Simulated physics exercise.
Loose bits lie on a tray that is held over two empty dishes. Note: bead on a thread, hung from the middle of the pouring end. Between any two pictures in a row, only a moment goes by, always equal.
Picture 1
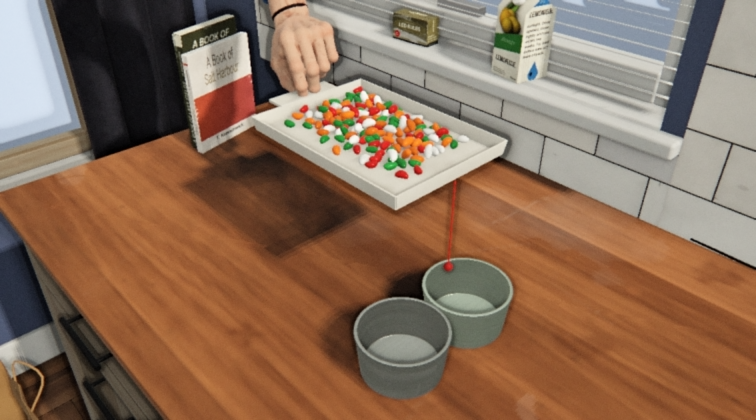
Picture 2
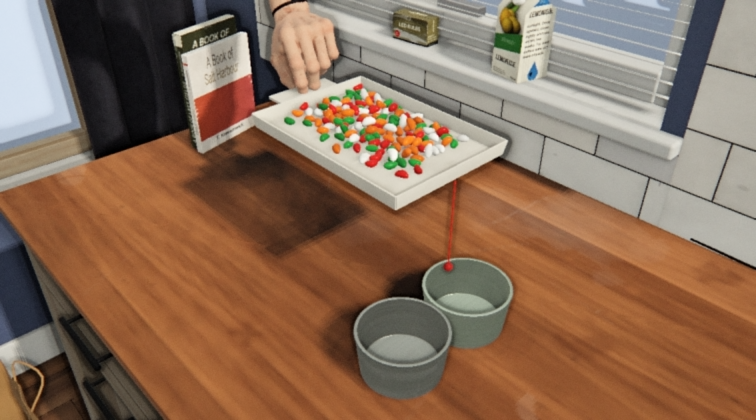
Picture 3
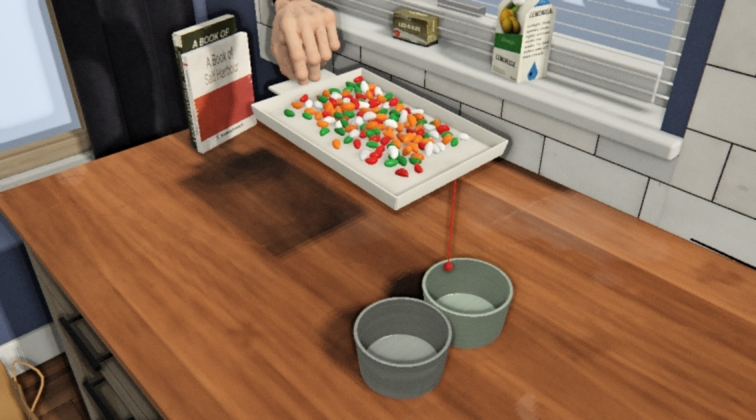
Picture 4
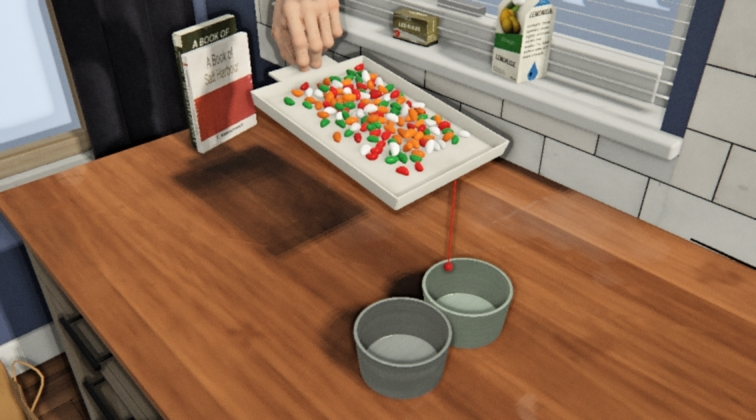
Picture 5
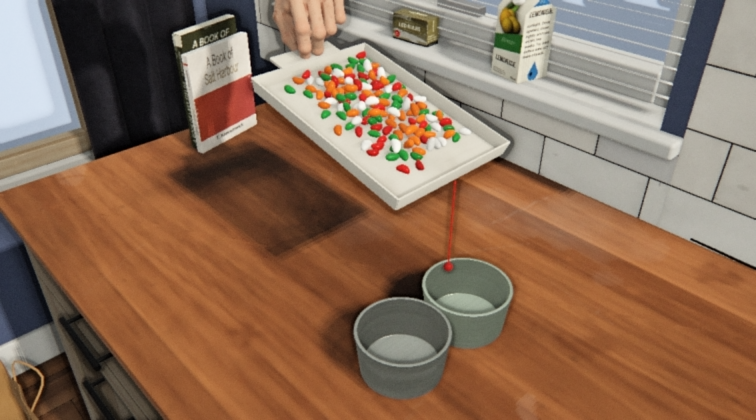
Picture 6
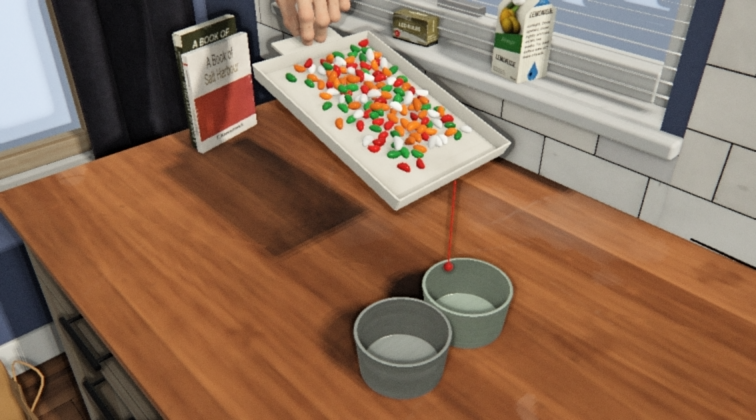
In the video, a hand holds a white tray of red, orange, green and white jelly beans above two empty dishes on a wooden counter, gradually raising its far end so the tray tilts toward the hanging red bead.
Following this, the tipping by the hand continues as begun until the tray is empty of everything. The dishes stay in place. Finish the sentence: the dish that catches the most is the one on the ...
... right.
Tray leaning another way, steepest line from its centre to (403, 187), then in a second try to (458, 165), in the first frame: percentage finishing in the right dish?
Somewhere close to 10 % the first time, 30 % the second.
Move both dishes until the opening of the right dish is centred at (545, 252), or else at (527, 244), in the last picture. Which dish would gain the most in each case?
Results - the dish on the left side first, the dish on the left side second.
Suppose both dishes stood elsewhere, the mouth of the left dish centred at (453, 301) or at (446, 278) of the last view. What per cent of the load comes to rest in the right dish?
Approximately 20 percent, followed by approximately 0 percent.
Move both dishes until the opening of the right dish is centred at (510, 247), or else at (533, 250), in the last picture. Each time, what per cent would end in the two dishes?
Close to 30 per cent, followed by close to 50 per cent.
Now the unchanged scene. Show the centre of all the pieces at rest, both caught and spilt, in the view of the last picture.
Centre at rest, last view: Approx. (477, 330).
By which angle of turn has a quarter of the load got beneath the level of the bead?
About 110 degrees.
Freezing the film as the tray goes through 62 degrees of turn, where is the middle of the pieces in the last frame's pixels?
Around (446, 127).
Just after the last frame, tray tipped steeply; almost all on the tray; just a few in the air.
A moment on, tray tipped past a quarter turn; almost all on the tray; just a few in the left dish; just a few in the right dish; just a few outside both; just a few in the air.
Further on, tray tipped past a quarter turn; roughly a quarter in the left dish; roughly a third in the right dish; roughly half outside both.
When it is over, tray tipped past a quarter turn; roughly a quarter in the left dish; roughly a third in the right dish; roughly half outside both.
